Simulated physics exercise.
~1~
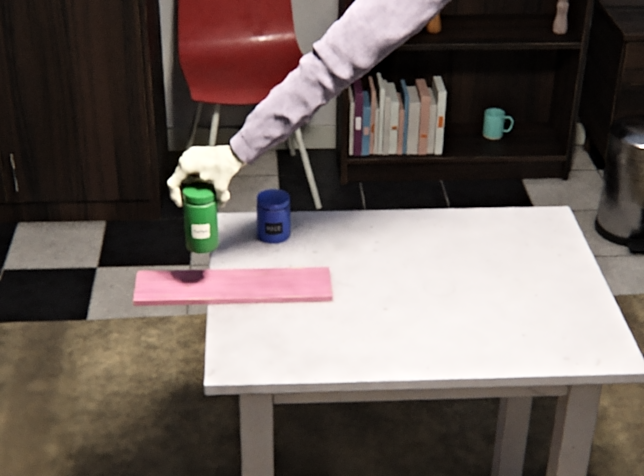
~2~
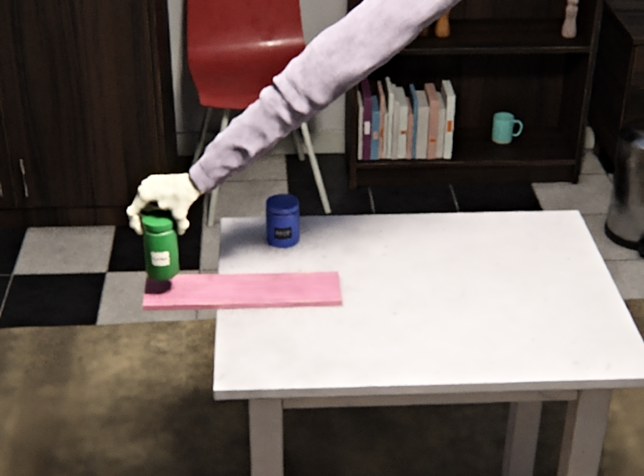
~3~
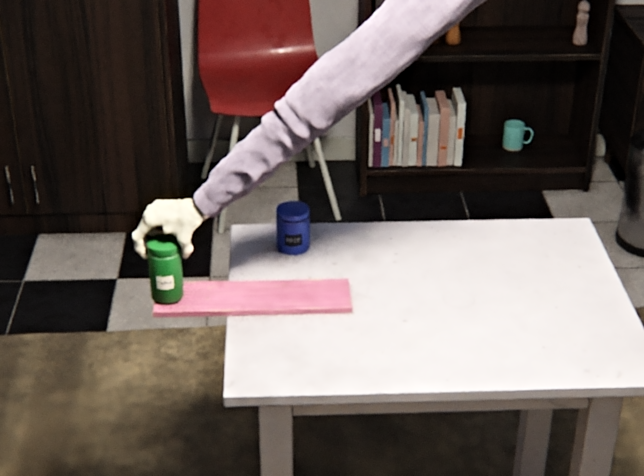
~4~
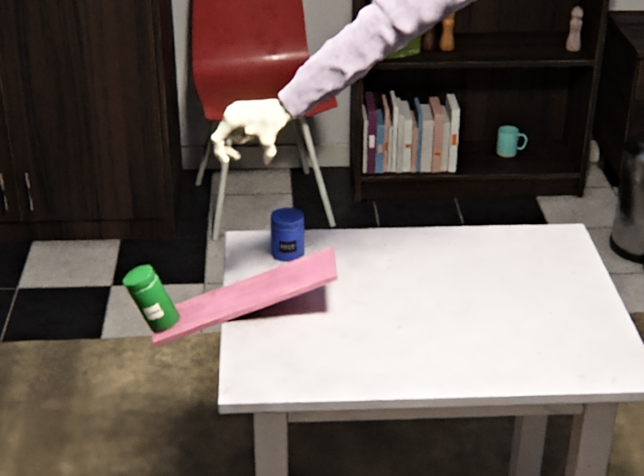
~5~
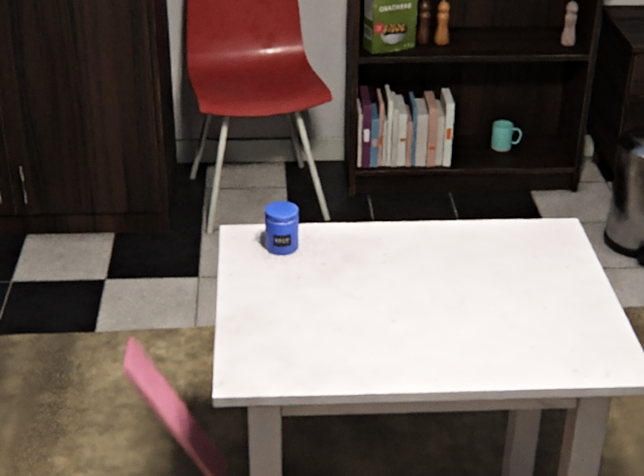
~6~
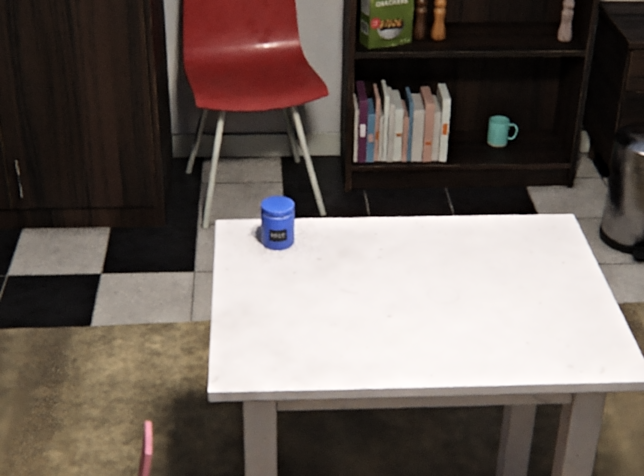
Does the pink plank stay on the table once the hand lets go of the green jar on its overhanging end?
No, the plank tips under the green jar and comes down off the left edge of the table.
